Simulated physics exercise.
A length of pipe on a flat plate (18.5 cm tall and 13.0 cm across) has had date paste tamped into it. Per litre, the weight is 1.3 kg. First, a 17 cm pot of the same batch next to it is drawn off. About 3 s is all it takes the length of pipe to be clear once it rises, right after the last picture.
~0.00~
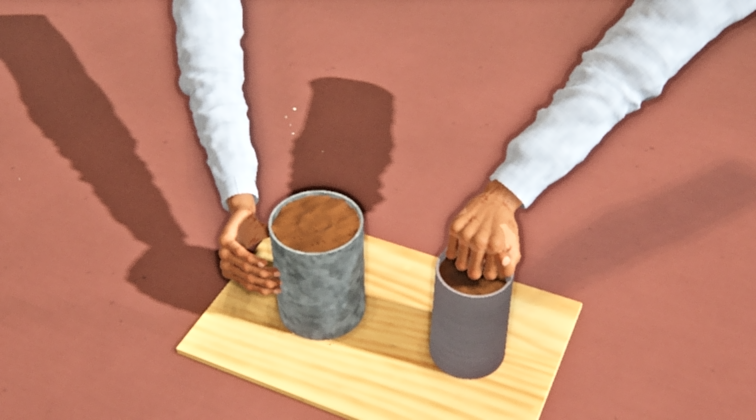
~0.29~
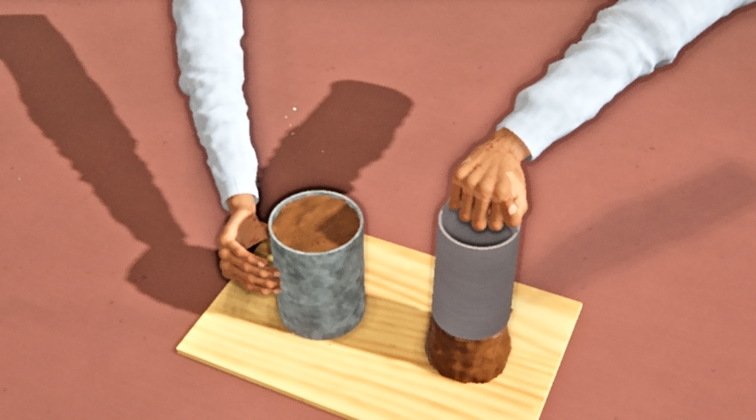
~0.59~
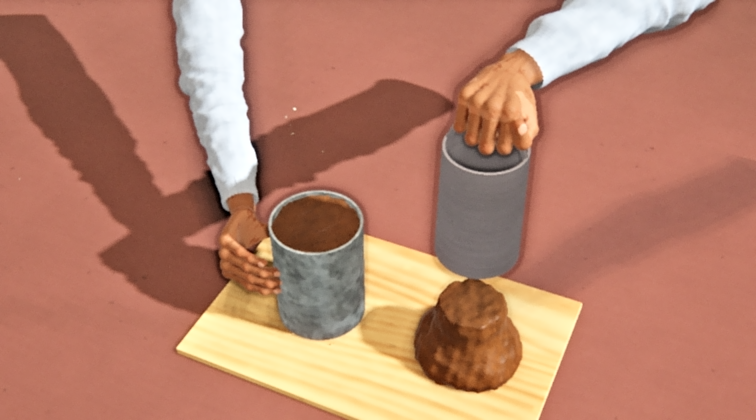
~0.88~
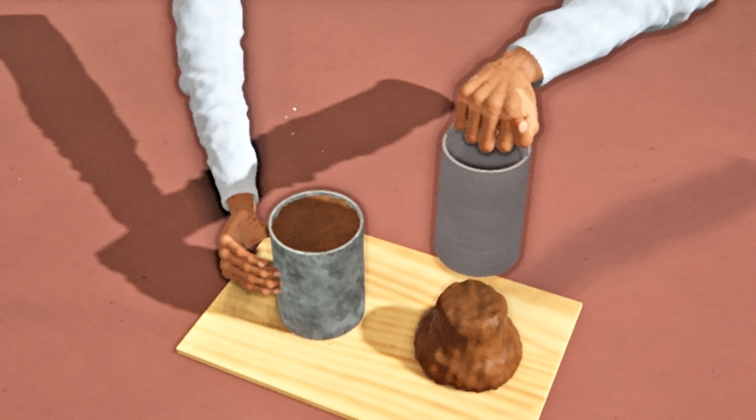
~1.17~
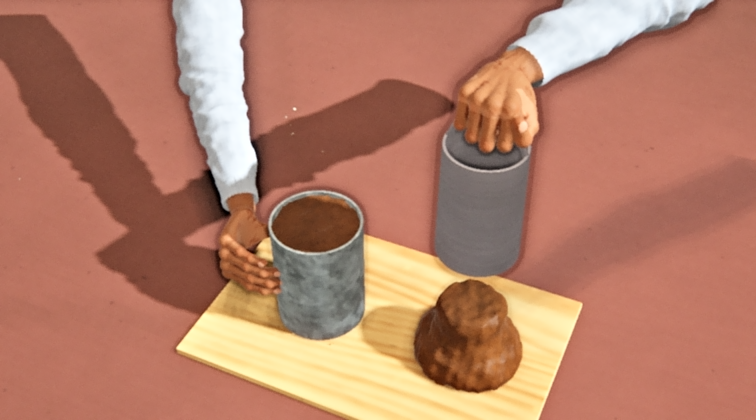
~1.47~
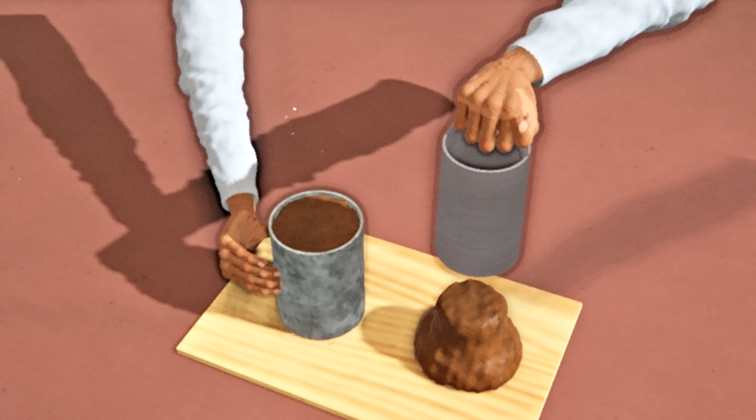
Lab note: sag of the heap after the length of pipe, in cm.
Sag roughly 6 cm.
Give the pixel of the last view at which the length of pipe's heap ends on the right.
Location: About (388, 309).
After 2.2 s, the length of pipe is up 4.2 cm; the date paste has come down 0.7 cm to 18 cm and is 14 cm wide.
After 3.0 s, the length of pipe is up 12 cm; the date paste has come down 5.3 cm to 13 cm and is 20 cm wide.
After 3.7 s, the length of pipe is up 19 cm; the date paste has come down 5.8 cm to 13 cm and is 21 cm wide.
After 4.6 s, the length of pipe is clear; the date paste has come down 6.0 cm to 12 cm and is 21 cm wide.
After 5.0 s, at rest, the length of pipe is clear; the date paste has come down 6.1 cm to 12 cm and is 21 cm wide.
